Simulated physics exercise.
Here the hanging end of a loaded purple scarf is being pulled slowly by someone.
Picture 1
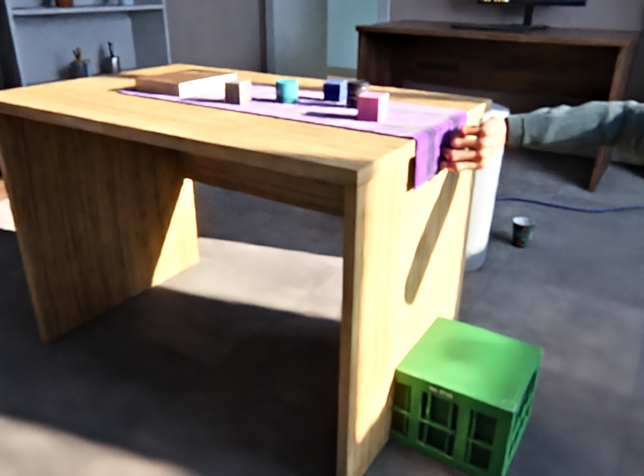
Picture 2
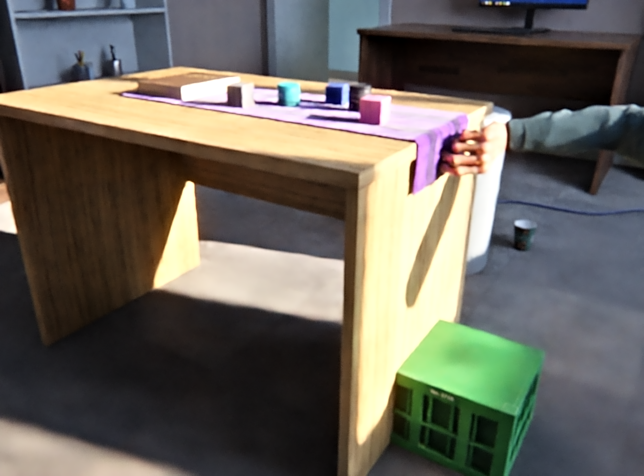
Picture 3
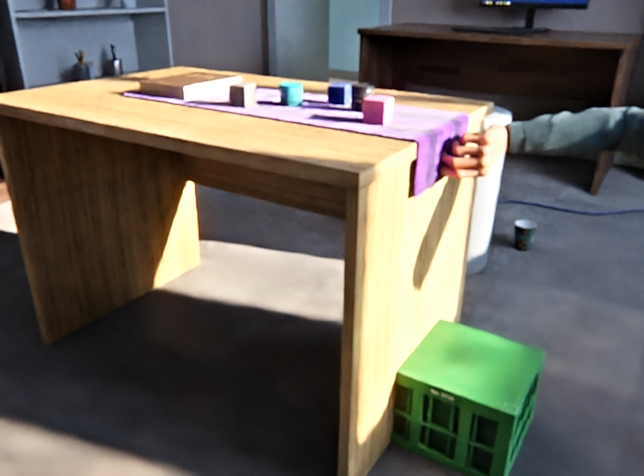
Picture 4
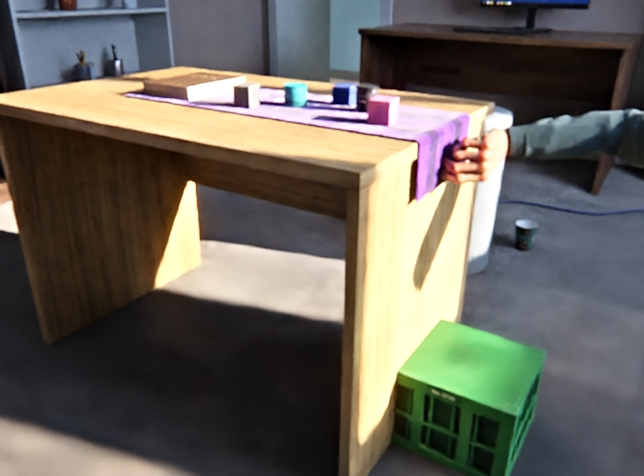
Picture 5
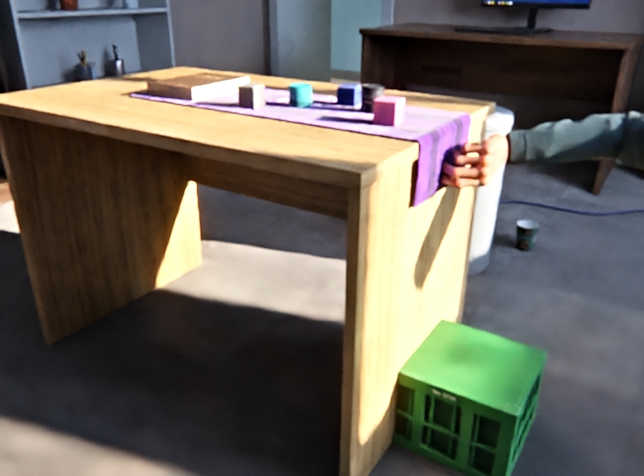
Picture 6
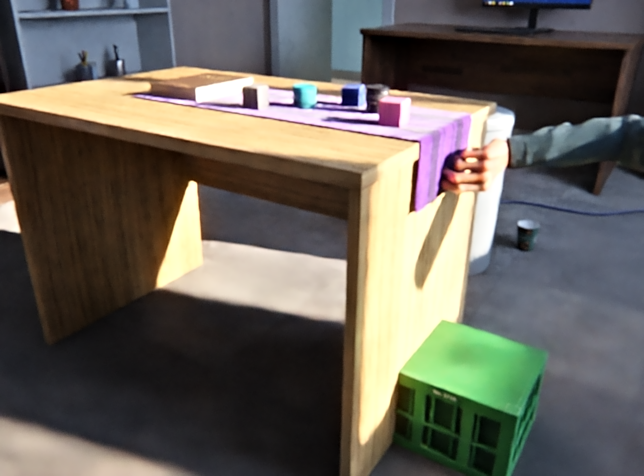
On a sunlit wooden table, a hand slowly pulling a purple scarf's hanging end down, small blocks and pots shifting slightly right.
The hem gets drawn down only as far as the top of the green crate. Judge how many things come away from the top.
Four things come off.
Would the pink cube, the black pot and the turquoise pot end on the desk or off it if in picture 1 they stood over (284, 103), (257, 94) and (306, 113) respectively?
Outcome: Pink cube falls away, black pot stays, turquoise pot falls away.
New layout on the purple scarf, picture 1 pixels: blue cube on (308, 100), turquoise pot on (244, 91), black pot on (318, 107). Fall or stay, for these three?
The blue cube goes over; the turquoise pot survives; the black pot drops off.
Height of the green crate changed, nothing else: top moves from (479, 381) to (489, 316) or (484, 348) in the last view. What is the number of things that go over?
First height: 2; second height: 3.
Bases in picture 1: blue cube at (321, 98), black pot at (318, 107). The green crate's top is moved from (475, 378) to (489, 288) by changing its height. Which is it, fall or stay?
Outcome: Blue cube keeps its perch; black pot keeps its perch.
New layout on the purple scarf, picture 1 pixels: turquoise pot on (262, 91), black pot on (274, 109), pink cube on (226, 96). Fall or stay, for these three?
Turquoise pot: Still up. Black pot: Off. Pink cube: Still up.
Soon after, hem near (436, 297); pink cube and black pot gone.
Then, hem on the crate; pink cube, black pot, blue cube and turquoise pot gone.
At rest, hem on the crate; pink cube, black pot, blue cube and turquoise pot gone. The answer is four.
